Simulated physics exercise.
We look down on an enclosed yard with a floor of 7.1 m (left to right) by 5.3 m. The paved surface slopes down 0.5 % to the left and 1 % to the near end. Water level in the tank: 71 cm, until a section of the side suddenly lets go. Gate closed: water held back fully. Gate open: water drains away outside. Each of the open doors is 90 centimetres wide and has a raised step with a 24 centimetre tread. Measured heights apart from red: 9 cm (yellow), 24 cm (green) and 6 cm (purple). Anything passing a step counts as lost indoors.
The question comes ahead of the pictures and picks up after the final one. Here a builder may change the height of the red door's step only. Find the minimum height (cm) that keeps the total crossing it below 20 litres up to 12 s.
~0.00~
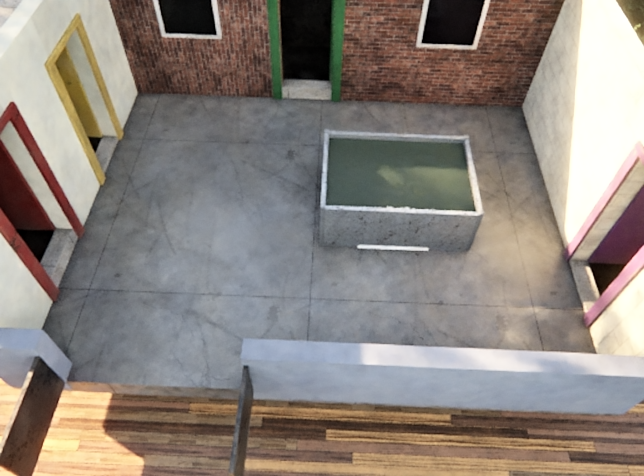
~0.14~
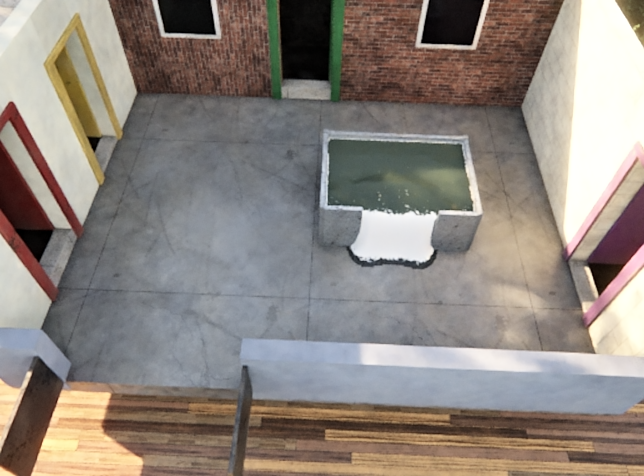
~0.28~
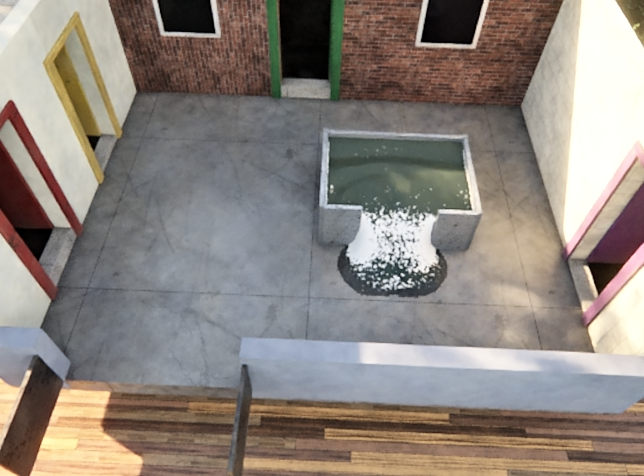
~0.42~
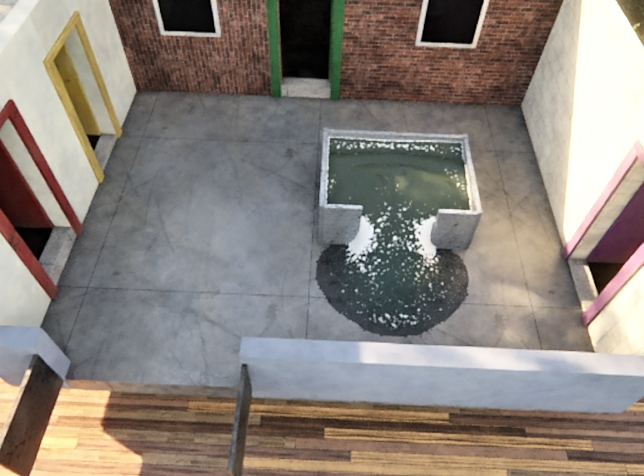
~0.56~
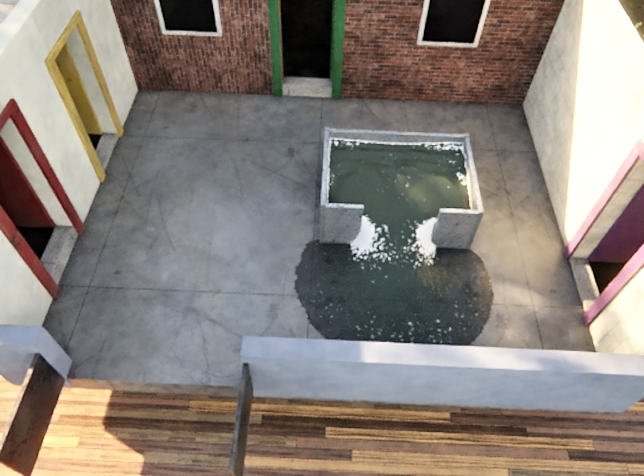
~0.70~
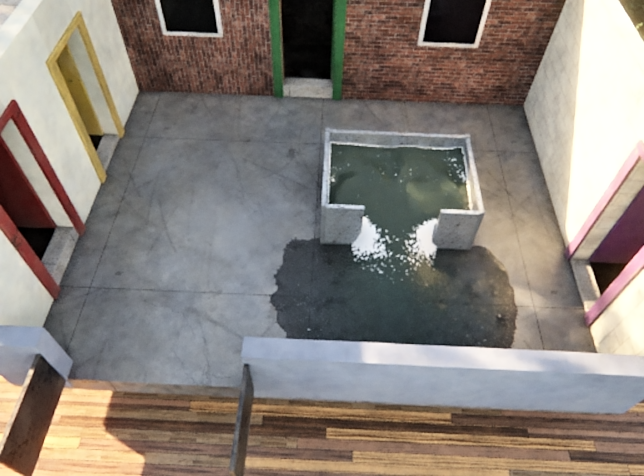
The minimum is roughly 8.5 cm.
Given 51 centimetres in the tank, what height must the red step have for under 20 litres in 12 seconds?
Roughly 5.5 centimetres would do it.
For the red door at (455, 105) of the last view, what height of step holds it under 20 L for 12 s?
You'd want it roughly 7.5 cm high.
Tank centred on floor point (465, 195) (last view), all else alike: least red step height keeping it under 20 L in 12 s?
With that change, some 10.5 centimetres.
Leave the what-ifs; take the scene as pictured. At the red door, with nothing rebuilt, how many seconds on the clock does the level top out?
Near 3.4 s.
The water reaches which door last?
Final door: Green.
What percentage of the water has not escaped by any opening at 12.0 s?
Share still there: Approx. 82 percent.
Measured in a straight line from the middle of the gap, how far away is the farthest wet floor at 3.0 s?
Close to 5.0 metres, I'd say.
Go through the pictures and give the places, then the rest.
The first picture shows still water, 71 cm deep, in the tank at (398, 174); the red door at (38, 218) is dry.
In the second picture, water pours out at (395, 235) and has run 0.3 m, to (363, 262); about 11 cm deep outside, 71 cm at the back.
In the third picture, the gap is at (395, 234), the front 0.8 m out at (367, 290); the back of the tank holds 69 cm.
In the fourth picture, the front is at (386, 330), 1.4 m from the gap at (395, 234); 2.1 m2 of floor is wet, 61 cm left at the back.
In the fifth picture, the front is at a hidden place, 2.0 m from the gap at (396, 233); 3.7 m2 of floor is wet, 61 cm left at the back.
In the sixth picture, the gap is at (397, 234), the front 2.1 m out at a hidden place; the back of the tank holds 57 cm; 3.1 m in a straight line remain to the red door at (39, 216).
After 1.4 s water covers 20 % of the floor, deepest (41 cm) near (394, 361); it has not reached the red door.
After 3.0 s water covers 45 % of the floor, deepest (26 cm) near (587, 384); 12 cm at the red door, 0 litres in over its 23 cm step.
After 12.0 s water covers 95 % of the floor, deepest (10 cm) near (94, 204); 5 cm at the red door, 0 litres in over its 23 cm step.
At the red door as built, the water arrived by 2.7 s and peaked near 14 cm at 3.4 s.
With a step of 7 cm, 40 litres would have come in within the 12 s; with 9.5 cm, 14 litres. So under 20 litres takes about 8.5 cm.
